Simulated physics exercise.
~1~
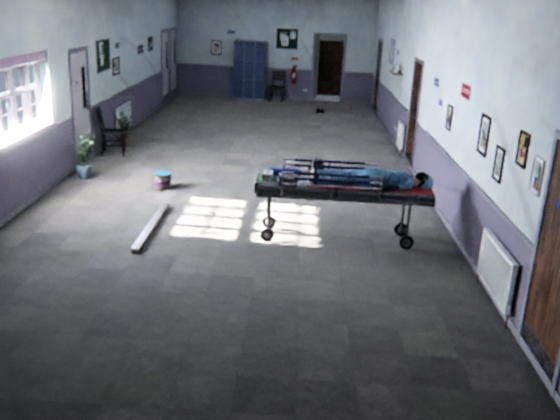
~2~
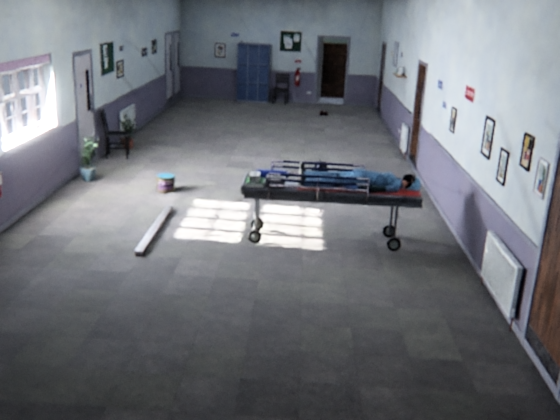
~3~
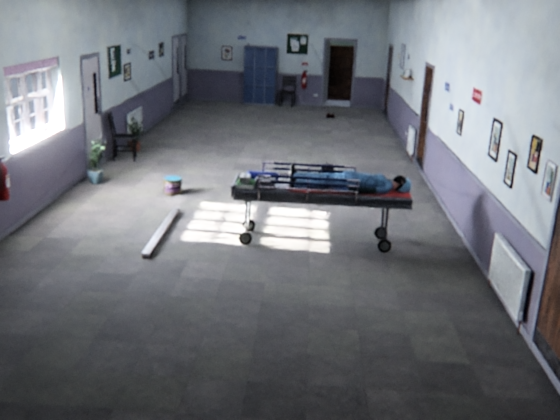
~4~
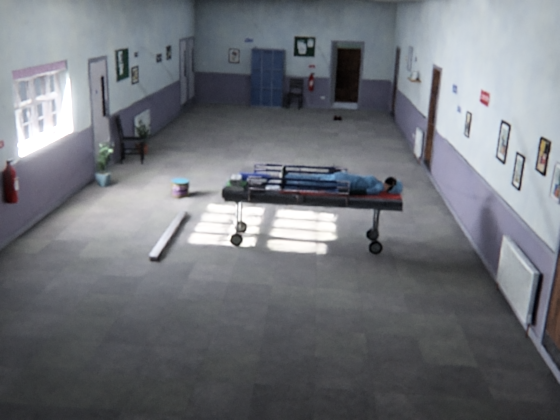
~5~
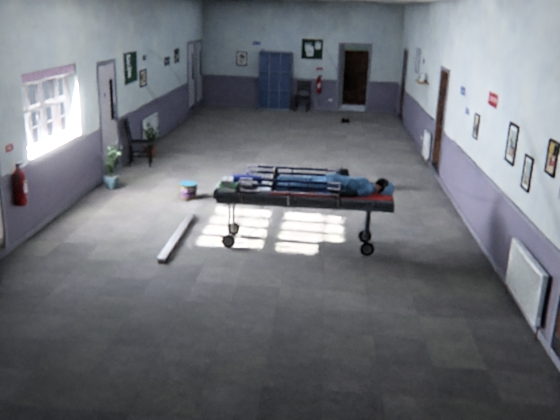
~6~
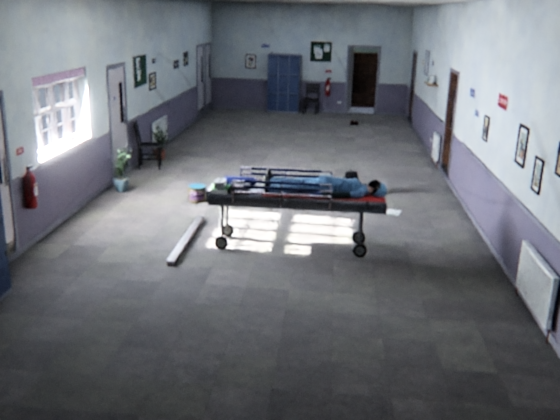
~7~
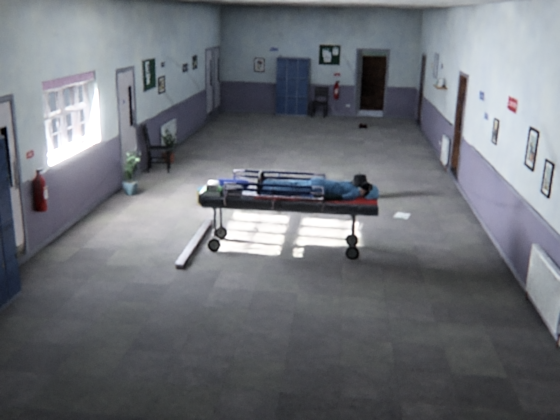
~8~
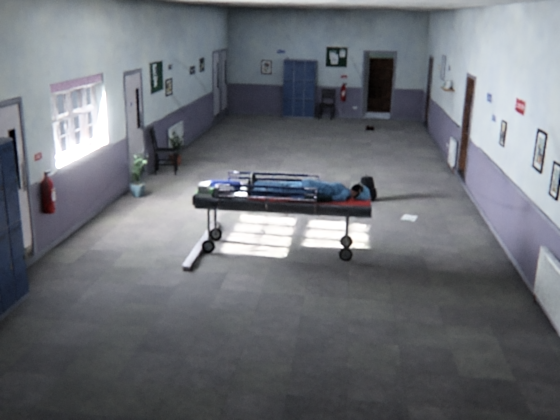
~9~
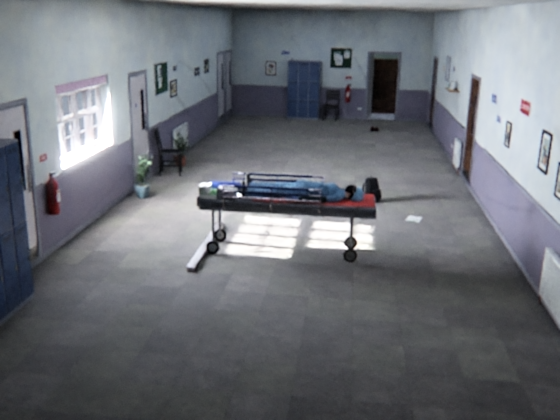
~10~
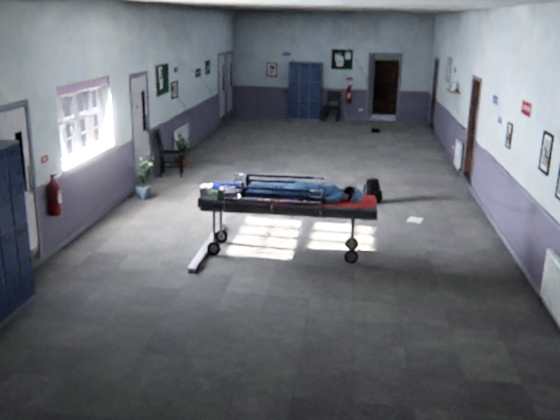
A hospital trolley carrying a person rolls left down the corridor and stops against a sill.
